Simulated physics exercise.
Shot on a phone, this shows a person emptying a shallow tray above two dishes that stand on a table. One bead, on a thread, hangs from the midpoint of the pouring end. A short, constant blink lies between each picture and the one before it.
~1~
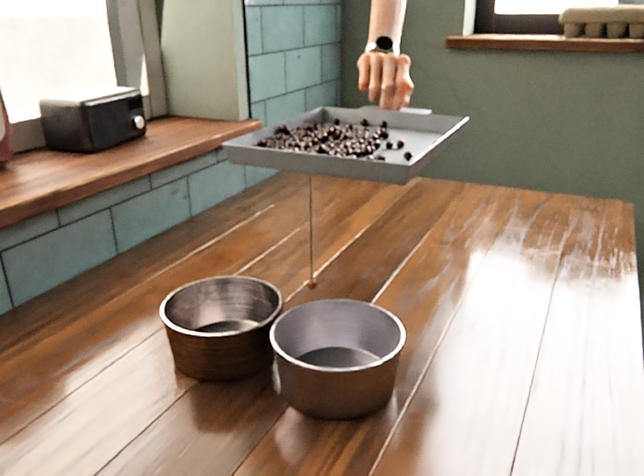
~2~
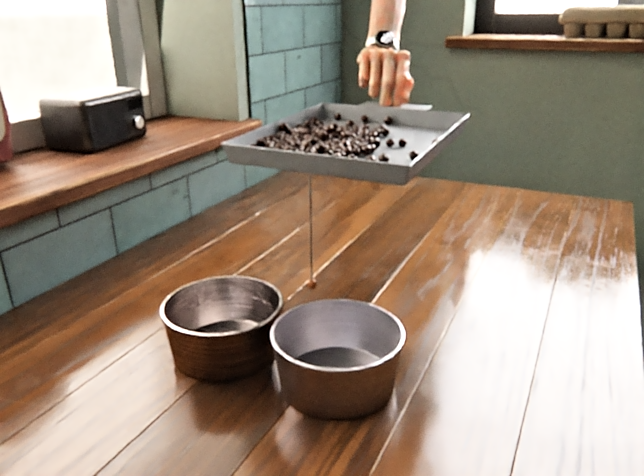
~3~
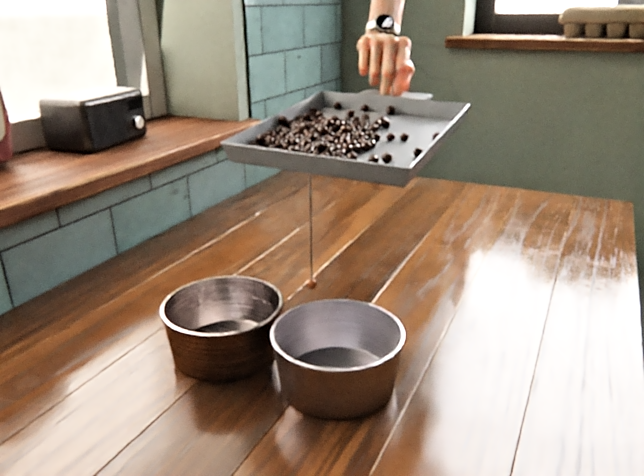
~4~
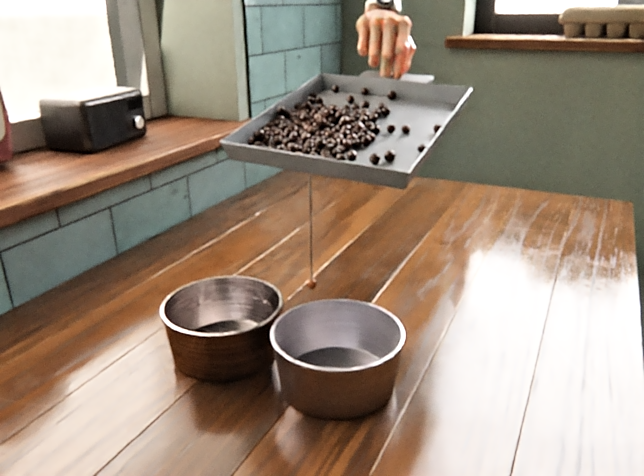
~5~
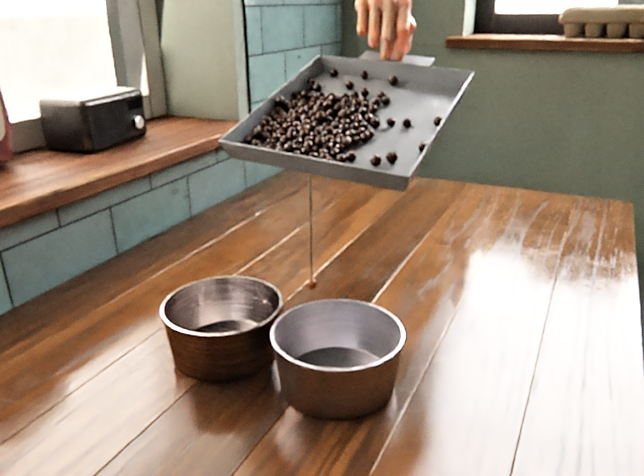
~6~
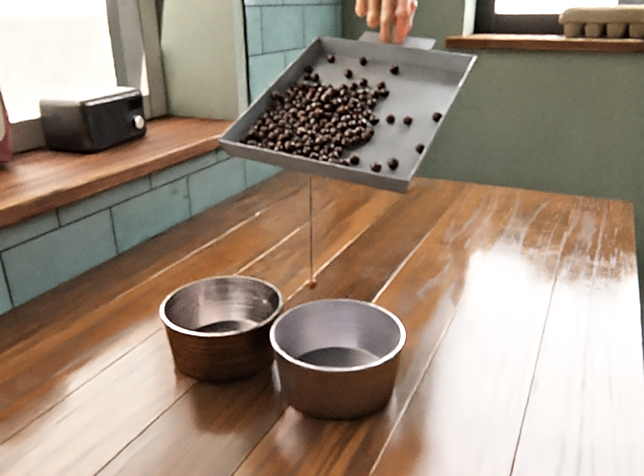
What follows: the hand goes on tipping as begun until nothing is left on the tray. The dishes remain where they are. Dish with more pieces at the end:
Right.
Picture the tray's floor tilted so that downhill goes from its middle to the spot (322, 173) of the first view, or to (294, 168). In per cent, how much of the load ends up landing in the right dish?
I'd say roughly 60 percent with the first slope, 20 percent with the other.
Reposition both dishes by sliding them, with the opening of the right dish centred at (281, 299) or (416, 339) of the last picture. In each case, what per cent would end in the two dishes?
First placement near 10 percent, second near 90 percent.
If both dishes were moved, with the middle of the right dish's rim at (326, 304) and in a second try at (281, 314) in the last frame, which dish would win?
Result for the first try: The dish on the right side; for the second: The dish on the right side.
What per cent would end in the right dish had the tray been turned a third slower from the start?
Around 80 percent.
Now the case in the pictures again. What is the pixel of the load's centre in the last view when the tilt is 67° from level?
I'd put it at about (334, 162).
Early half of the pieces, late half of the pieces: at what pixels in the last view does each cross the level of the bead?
(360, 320) first, (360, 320) later.
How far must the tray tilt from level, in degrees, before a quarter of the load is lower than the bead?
That happens at close to 85 degrees.
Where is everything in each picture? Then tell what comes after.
The first frame shows corners of the pouring end at (229, 143) and (406, 162), level; middle of the load at (318, 145), chocolate balls; left dish at (188, 352); right dish at (309, 388); bead on its thread at (312, 284).
The second frame shows corners of the pouring end at (229, 143) and (405, 163), level; middle of the load at (318, 143).
The third frame shows corners of the pouring end at (228, 142) and (405, 165), tipped barely, lowest at the right corner; middle of the load at (318, 139), a small part on the move.
The fourth frame shows corners of the pouring end at (227, 140) and (405, 169), tipped a little, lowest at the right corner; middle of the load at (318, 131), a small part on the move.
The fifth frame shows corners of the pouring end at (226, 139) and (405, 172), tipped clearly, lowest at the right corner; middle of the load at (317, 126), a small part on the move.
The sixth frame shows corners of the pouring end at (225, 138) and (405, 176), tipped clearly, lowest at the right corner; middle of the load at (314, 123), nearly all on the move; left dish at (188, 352); right dish at (309, 388).
Soon, tray tipped steeply; most on the tray; a stray few in the right dish; a stray few outside both; a small part in the air.
A while on, tray tipped past a quarter turn; a stray few on the tray; about two thirds in the right dish; a small part in the left dish; a small part outside both; a small part in the air.
Towards the end, tray tipped past a quarter turn; most in the right dish; a small part in the left dish; about a quarter outside both.
Finally, tray tipped past a quarter turn; most in the right dish; a small part in the left dish; about a quarter outside both.
